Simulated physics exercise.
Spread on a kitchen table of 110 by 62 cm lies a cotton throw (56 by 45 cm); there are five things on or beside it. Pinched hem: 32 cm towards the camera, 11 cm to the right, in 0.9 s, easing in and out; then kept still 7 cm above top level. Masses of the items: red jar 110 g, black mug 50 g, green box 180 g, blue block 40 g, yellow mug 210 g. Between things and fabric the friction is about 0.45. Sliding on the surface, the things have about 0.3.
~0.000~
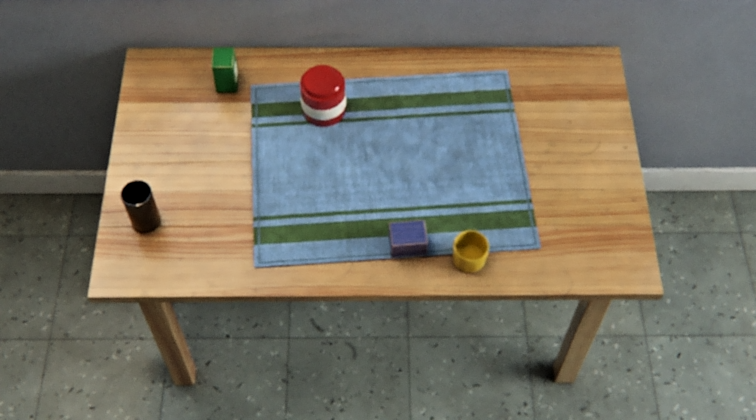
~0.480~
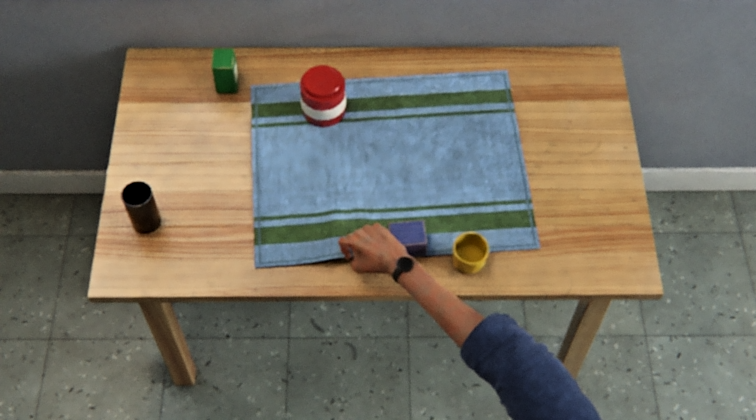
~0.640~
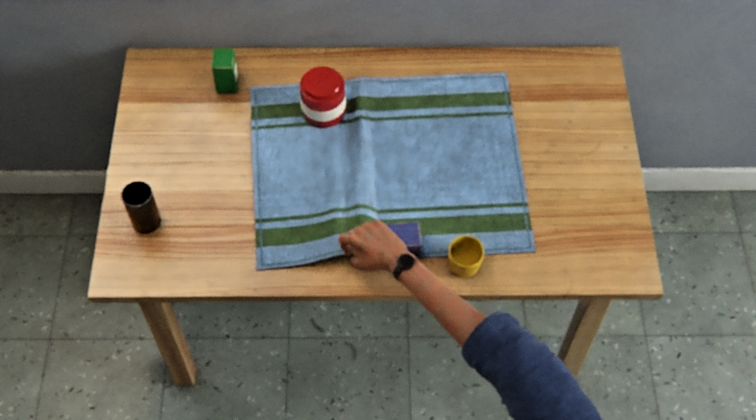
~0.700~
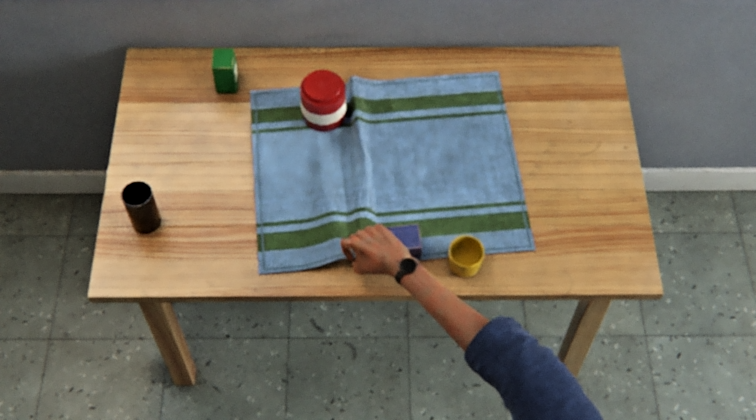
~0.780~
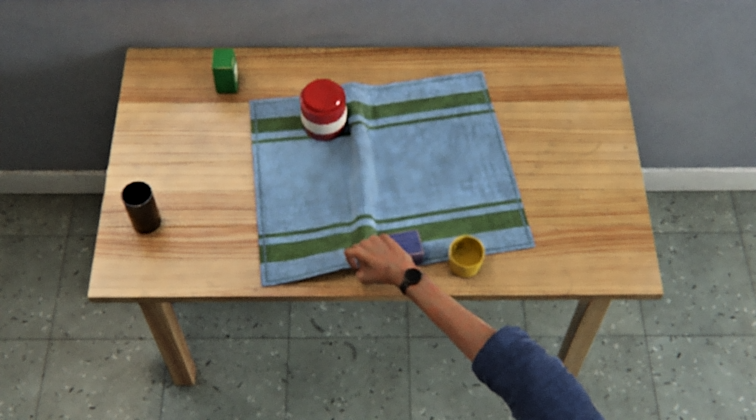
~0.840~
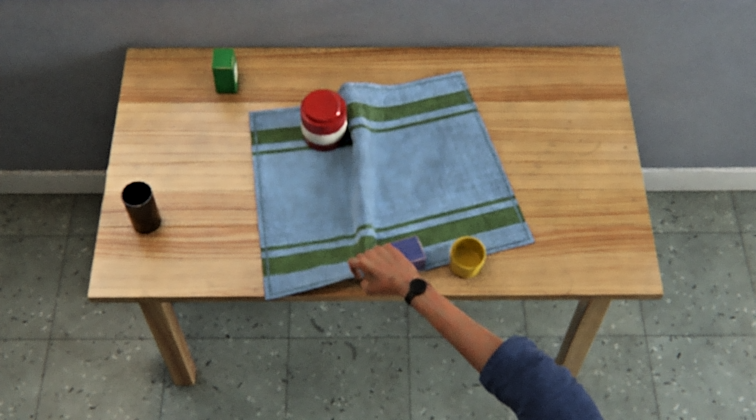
A hand pinches the blue cloth's front edge and drags it forward, bunching it into folds.
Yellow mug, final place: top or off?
My guess is it ends up off the surface.
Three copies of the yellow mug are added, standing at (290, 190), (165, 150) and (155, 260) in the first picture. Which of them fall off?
Taking them one by one: Is lost, then is left on top, then is left on top.
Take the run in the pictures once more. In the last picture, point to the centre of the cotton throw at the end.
About (403, 300).
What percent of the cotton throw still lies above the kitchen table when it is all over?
Some 40 per cent of it.
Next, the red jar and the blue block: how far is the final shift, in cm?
Estimate: Red jar shifted some 40 cm, blue block off the top.
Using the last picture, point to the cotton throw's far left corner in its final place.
Roughly (233, 289).
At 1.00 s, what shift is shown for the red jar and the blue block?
The red jar is 15 cm out, the blue block 10 cm.
After 1.0 s, 90 % of the cotton throw is still over the top; yellow mug 3 cm off its start, red jar 15 cm off its start, blue block 9 cm off its start.
After 1.2 s, 75 % of the cotton throw is still over the top; yellow mug 7 cm off its start, red jar 27 cm off its start, blue block 16 cm off its start.
After 1.4 s, 50 % of the cotton throw is still over the top; yellow mug over the edge, red jar 37 cm off its start at (314, 233), blue block 25 cm off its start at (442, 359).
After 1.5 s, 40 % of the cotton throw is still over the top; yellow mug over the edge, red jar 41 cm off its start, blue block over the edge.
After 3.1 s, 40 % of the cotton throw is still over the top; yellow mug over the edge, blue block over the edge, red jar 41 cm off its start at (317, 255).
